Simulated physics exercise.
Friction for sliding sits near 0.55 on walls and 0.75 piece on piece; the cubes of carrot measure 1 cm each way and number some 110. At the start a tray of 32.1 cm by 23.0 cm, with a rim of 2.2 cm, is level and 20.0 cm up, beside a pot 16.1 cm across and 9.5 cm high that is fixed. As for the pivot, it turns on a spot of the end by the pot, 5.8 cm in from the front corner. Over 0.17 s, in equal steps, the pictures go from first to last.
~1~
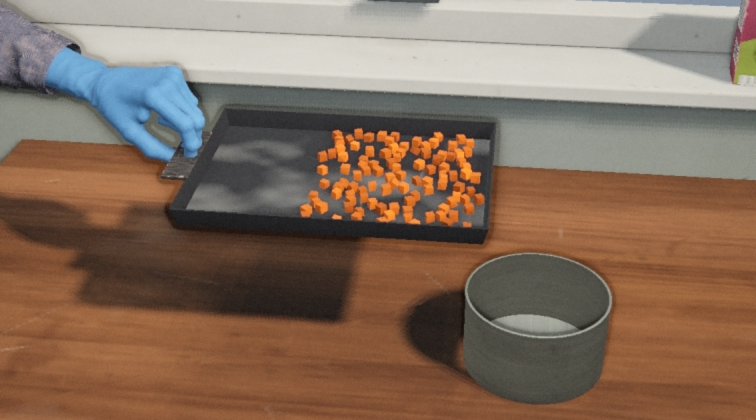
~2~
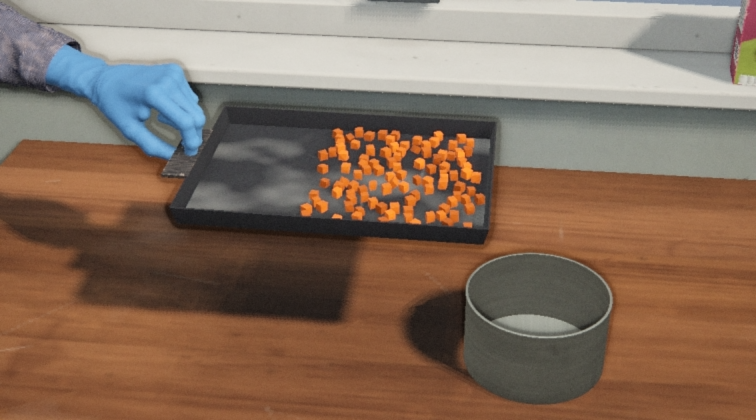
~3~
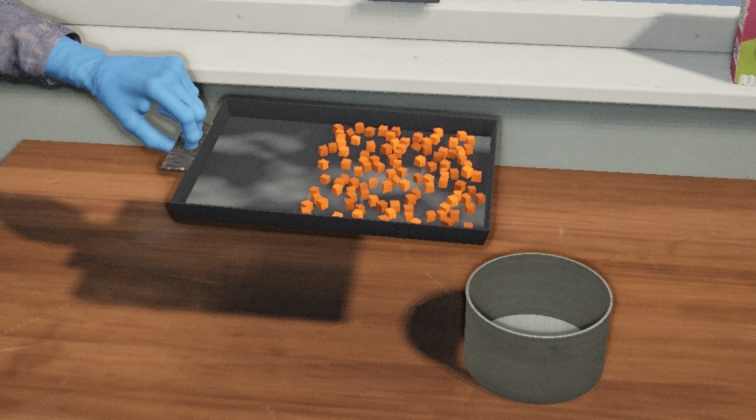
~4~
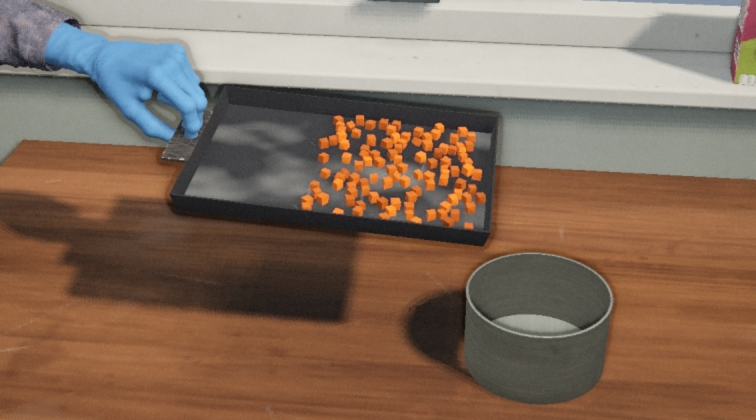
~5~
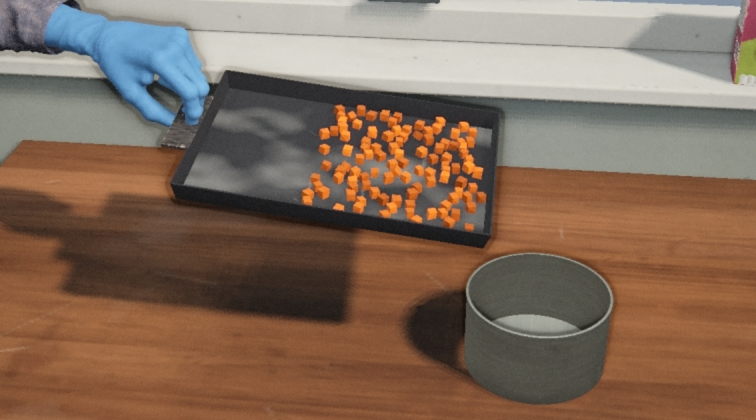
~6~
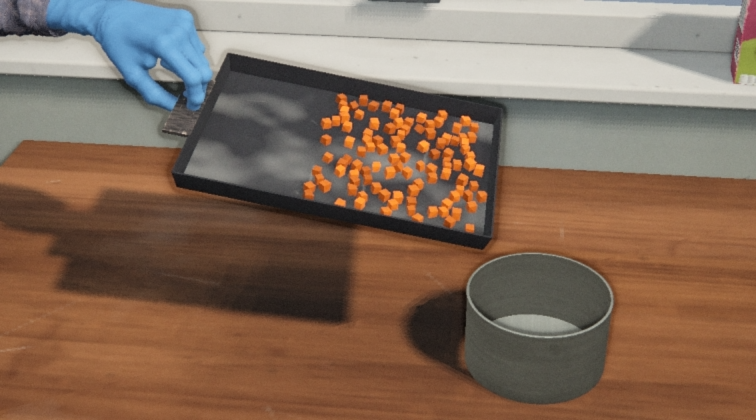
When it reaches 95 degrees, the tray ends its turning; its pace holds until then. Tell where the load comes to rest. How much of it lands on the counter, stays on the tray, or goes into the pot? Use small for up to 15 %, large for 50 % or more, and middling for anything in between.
Counter - large, left on the tray - small, pot - middling.
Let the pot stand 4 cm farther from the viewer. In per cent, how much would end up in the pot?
It would come to roughly 5 percent.
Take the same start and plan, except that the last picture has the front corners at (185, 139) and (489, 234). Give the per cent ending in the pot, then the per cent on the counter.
Pot 70 % / counter 30 %.
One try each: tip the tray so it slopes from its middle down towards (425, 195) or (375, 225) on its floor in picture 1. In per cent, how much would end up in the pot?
Around 75 % for the first direction, around 5 % for the second.
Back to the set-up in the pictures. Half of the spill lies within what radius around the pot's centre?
16 cm.
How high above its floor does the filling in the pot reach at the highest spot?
Close to 1.5 cm up.
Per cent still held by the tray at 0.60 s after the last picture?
Some 70 per cent of the load.
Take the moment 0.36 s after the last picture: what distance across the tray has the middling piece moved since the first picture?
Roughly 4 cm.
Then, 0.36 s after the last picture, tilt 53 degrees; the tray holds 100 %, the pot 0 %.
Then, 0.60 s after the last picture, tilt 79 degrees; the tray holds 70 %, the pot 5 %.
Then, 0.95 s after the last picture, tilt 95 degrees; the tray holds 5 %, the pot 35 %.
In the end, counter 60 %, tray 0 %, pot 40 %.
